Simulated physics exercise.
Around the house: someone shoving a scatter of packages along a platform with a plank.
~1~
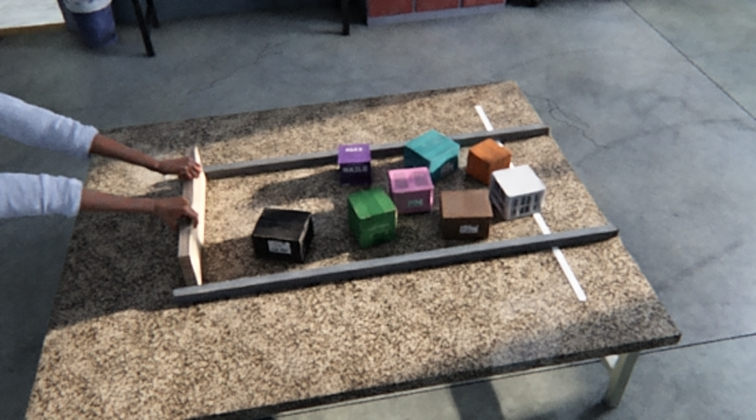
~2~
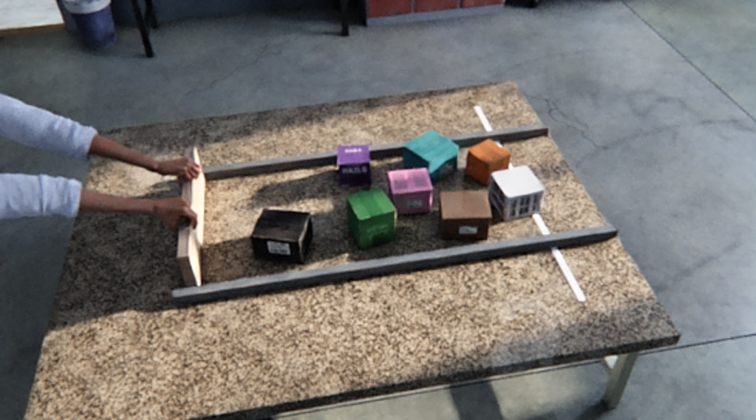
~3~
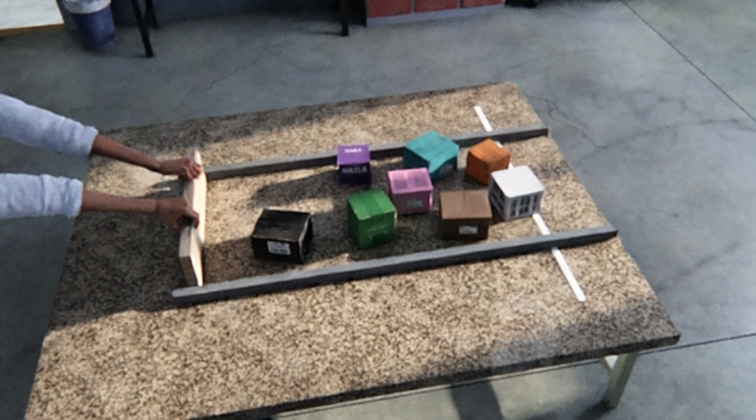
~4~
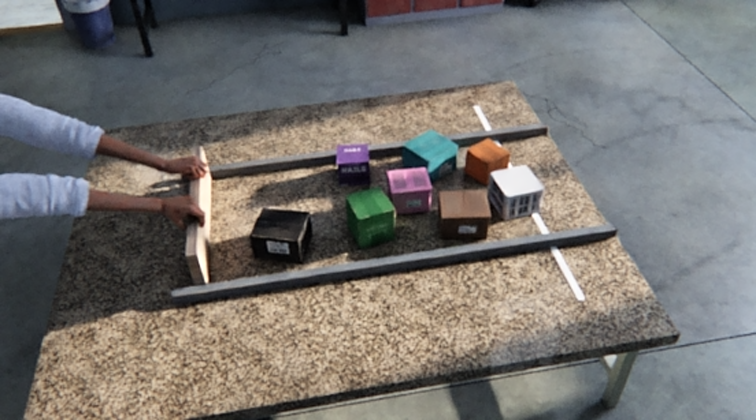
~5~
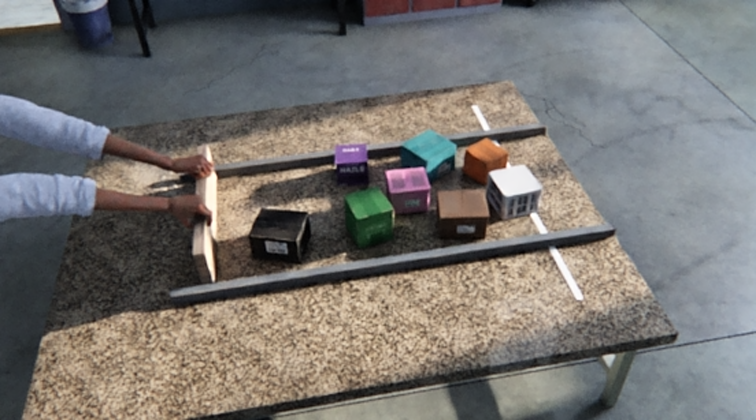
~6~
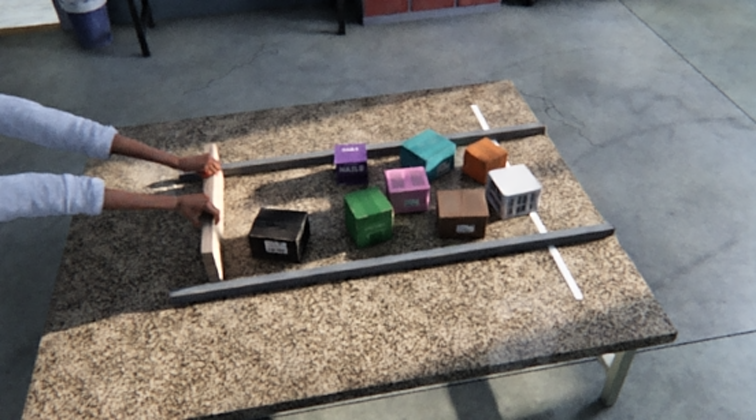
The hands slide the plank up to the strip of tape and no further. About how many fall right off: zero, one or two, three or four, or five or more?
As it turns out, the number that fall off is three or four.
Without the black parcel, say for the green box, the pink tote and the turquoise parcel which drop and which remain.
The green box does not fall; the pink tote holds on; the turquoise parcel holds on.
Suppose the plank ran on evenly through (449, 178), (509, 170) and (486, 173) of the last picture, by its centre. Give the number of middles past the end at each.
It would be 1, 3 and 2.
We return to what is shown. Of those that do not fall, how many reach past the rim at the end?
2 of them.
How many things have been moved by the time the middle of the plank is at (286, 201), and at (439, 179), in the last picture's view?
The counts are 1 and 8.
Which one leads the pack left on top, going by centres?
That is the turquoise parcel.
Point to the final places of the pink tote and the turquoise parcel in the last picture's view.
About (560, 161), and the other about (549, 135).
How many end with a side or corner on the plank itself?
That makes 2.
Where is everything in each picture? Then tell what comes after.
In the first picture, white crate (517, 192); orange box (489, 162); brown tote (465, 215); plank (193, 214); tape (521, 186).
In the second picture, orange box (488, 163); plank (192, 215).
In the third picture, brown tote (464, 216); green box (371, 218).
In the fourth picture, white crate (515, 193); purple box (354, 165).
In the fifth picture, orange box (486, 162); pink tote (408, 192).
In the sixth picture, white crate (513, 192); orange box (485, 161); brown tote (461, 215); plank (213, 211); tape (518, 185).
Soon after, none off yet; white crate at rest near (513, 192); orange box at rest near (485, 161); brown tote at rest near (461, 215).
Then, none off yet; white crate moved about its own width near (541, 187); orange box at rest near (485, 161); brown tote moved about its own width near (507, 206).
Further on, one off so far; white crate falling near (611, 201); orange box moved well along near (542, 157); brown tote moved well along near (582, 195).
At rest, the number that fall off is three or four; fallen, green box, brown tote, orange box and white crate.
